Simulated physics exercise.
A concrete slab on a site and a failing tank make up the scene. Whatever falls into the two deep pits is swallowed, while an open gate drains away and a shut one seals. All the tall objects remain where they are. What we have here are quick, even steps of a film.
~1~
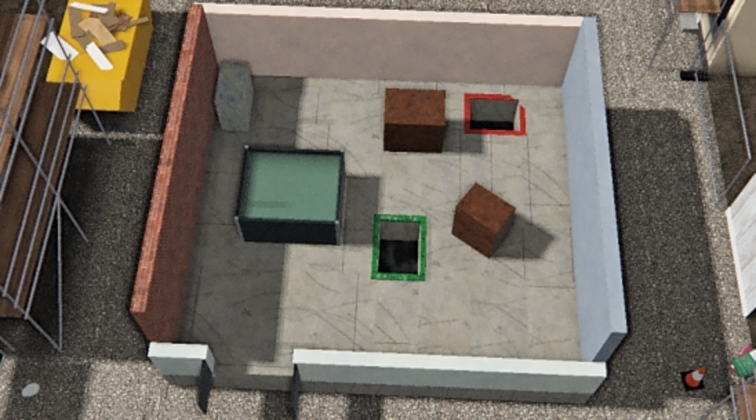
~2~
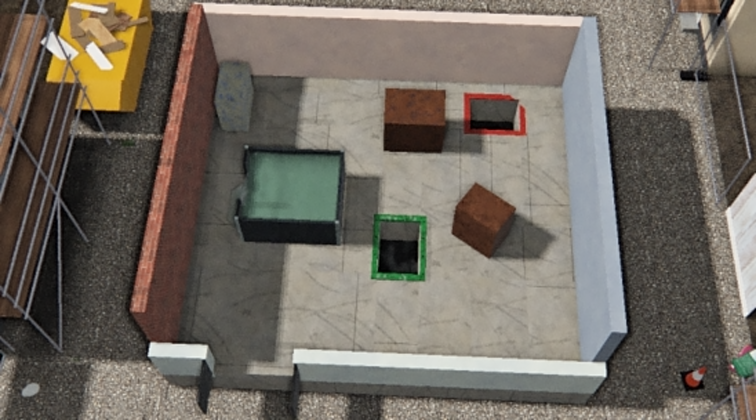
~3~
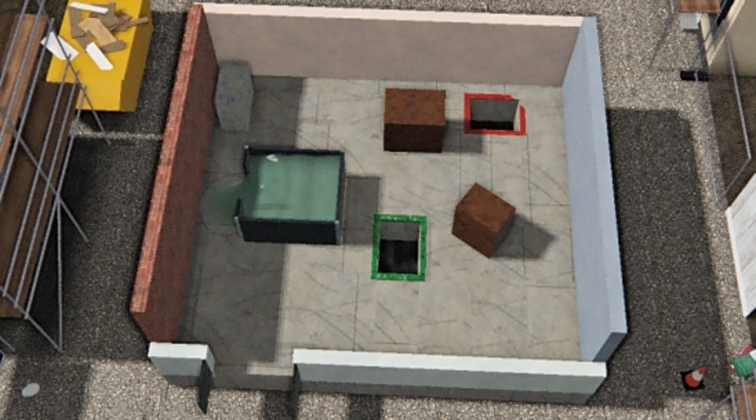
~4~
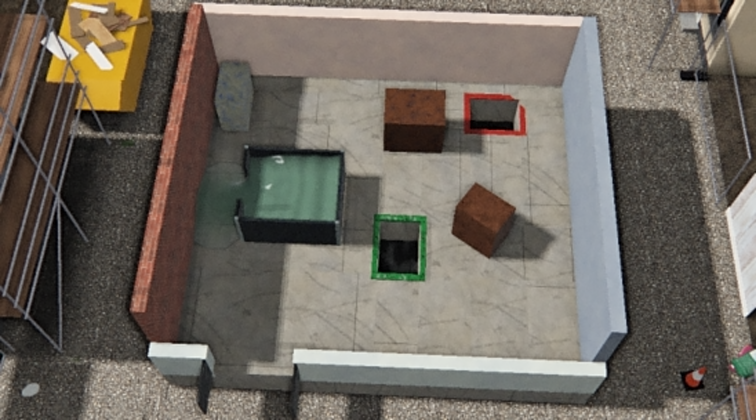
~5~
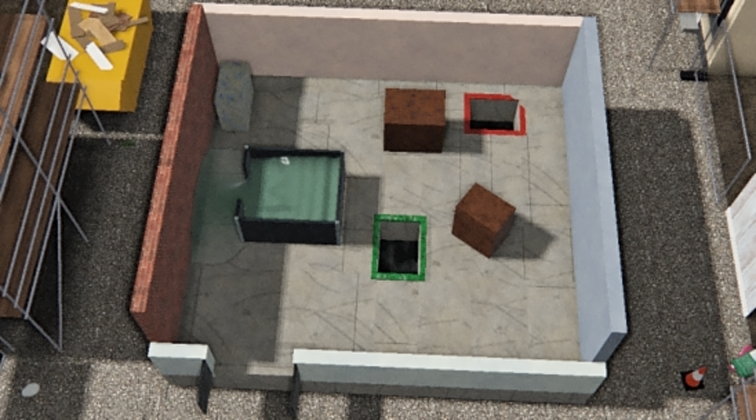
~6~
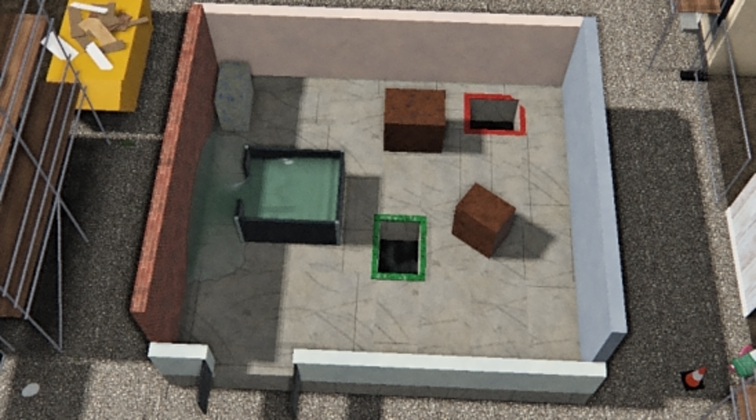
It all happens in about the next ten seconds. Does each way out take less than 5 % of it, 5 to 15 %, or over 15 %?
The gate ends up with over 15 %; the green pit ends up with less than 5 %; the red pit ends up with 5 to 15 %.
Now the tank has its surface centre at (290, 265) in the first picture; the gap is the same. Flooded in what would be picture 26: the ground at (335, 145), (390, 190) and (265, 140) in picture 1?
Okay, first one got wet, second one high and dry, last one got wet.
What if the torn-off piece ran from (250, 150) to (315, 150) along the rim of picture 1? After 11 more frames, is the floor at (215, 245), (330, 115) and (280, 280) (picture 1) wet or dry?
Result, in sequence: Inundated; inundated; untouched by the flood.
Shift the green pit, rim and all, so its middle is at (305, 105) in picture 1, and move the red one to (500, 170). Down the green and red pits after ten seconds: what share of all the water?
Split: Green 12 %, red 2 %.
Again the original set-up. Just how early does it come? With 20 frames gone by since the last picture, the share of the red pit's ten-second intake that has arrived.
Near 0 in a hundred.
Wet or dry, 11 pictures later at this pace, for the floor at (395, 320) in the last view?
Judging by the scene, that place would be left untouched.
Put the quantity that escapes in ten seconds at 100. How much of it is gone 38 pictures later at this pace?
Note - share reached: 70 %.
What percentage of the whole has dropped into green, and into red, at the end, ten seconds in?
Roughly 0 percent first, and 10 percent second.
A moment on, water covers 15 % of the floor; the gate 0 %, the green pit 0 %, the red pit 0 %.
Next, water covers 30 % of the floor; the gate 3 %, the green pit 0 %, the red pit 0 %.
Then, water covers 45 % of the floor; the gate 10 %, the green pit 0 %, the red pit 0 %.
Later, water covers 70 % of the floor; the gate 17 %, the green pit 0 %, the red pit 4 %.
In the end, water covers 90 % of the floor; the gate 22 %, the green pit 0 %, the red pit 9 %.
